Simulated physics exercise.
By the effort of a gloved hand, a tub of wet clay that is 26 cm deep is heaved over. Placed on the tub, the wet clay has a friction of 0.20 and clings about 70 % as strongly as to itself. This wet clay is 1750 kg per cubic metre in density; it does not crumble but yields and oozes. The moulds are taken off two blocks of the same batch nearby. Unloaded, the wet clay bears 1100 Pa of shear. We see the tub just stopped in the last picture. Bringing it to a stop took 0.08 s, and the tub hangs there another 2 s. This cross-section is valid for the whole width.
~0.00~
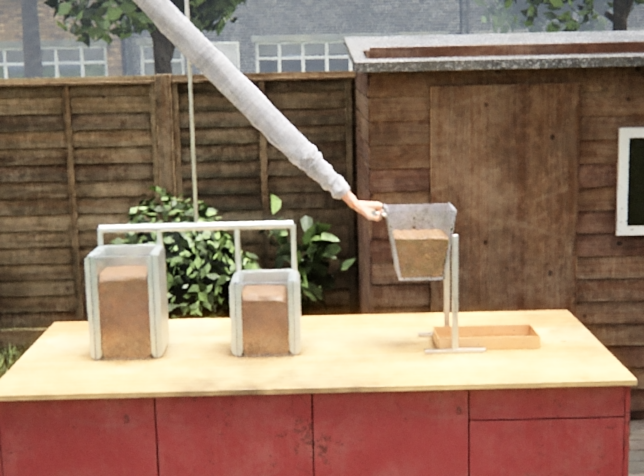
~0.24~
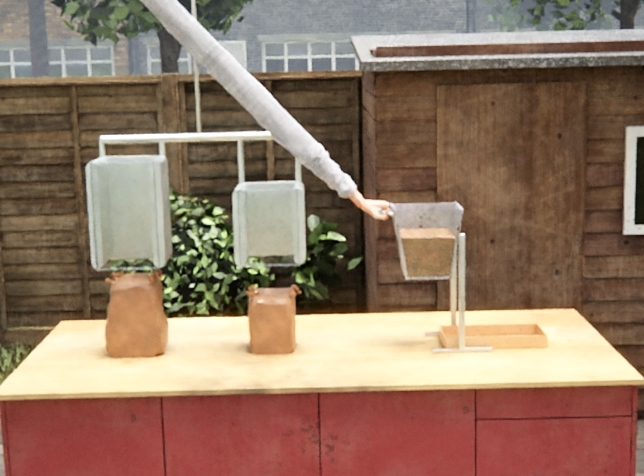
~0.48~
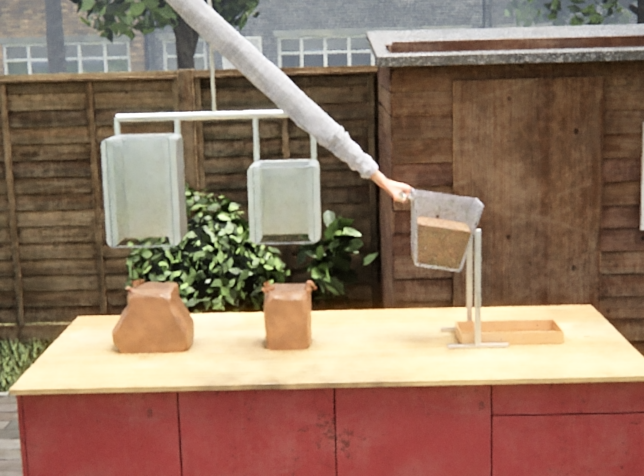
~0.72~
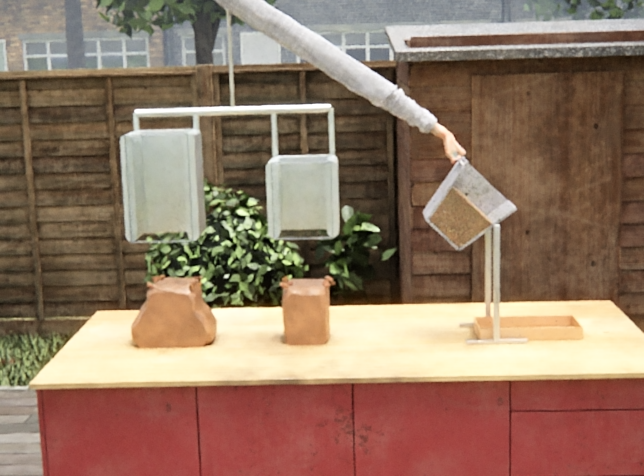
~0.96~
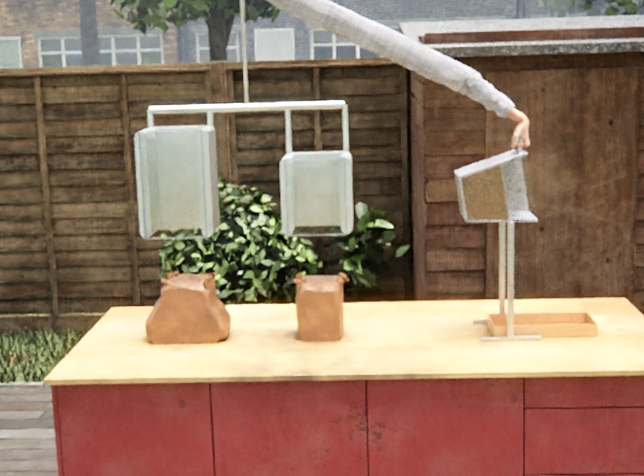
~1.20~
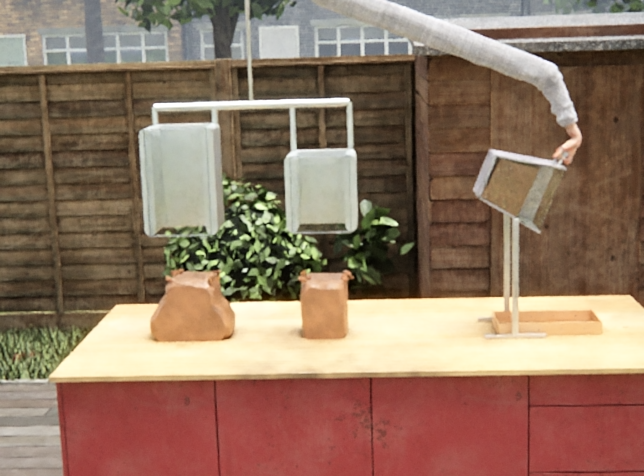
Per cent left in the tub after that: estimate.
Roughly 0 percent.
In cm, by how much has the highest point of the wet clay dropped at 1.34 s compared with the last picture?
Roughly 3 cm.
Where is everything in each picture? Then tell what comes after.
Handle-side rim at (389, 212), tilt 0 degrees; crest of the wet clay at (402, 238); block heights 34 cm, 24 cm (left to right), in the first frame.
Handle-side rim at (396, 211), tilt 0 degrees; crest of the wet clay at (409, 238); block heights 31 cm, 24 cm (left to right), in the second frame.
Handle-side rim at (417, 196), tilt 10 degrees; crest of the wet clay at (421, 224); block heights 26 cm, 24 cm (left to right), in the third frame.
Handle-side rim at (469, 163), tilt 45 degrees; crest of the wet clay at (454, 189); block heights 25 cm, 24 cm (left to right), in the fourth frame.
Handle-side rim at (528, 155), tilt 81 degrees; crest of the wet clay at (497, 167); block heights 25 cm, 24 cm (left to right), in the fifth frame.
Handle-side rim at (565, 170), tilt 112 degrees; crest of the wet clay at (500, 160); block heights 25 cm, 24 cm (left to right), in the sixth frame.
After 1.34 s, the tub is at 112 degrees and holds 100 %.
After 1.51 s, the tub is at 112 degrees and holds 59 %.
After 1.68 s, the tub is at 112 degrees and holds 0 %.
After 1.85 s, the tub is at 112 degrees and holds 0 %.
After 3.20 s, the tub is at 112 degrees and holds 0 %.
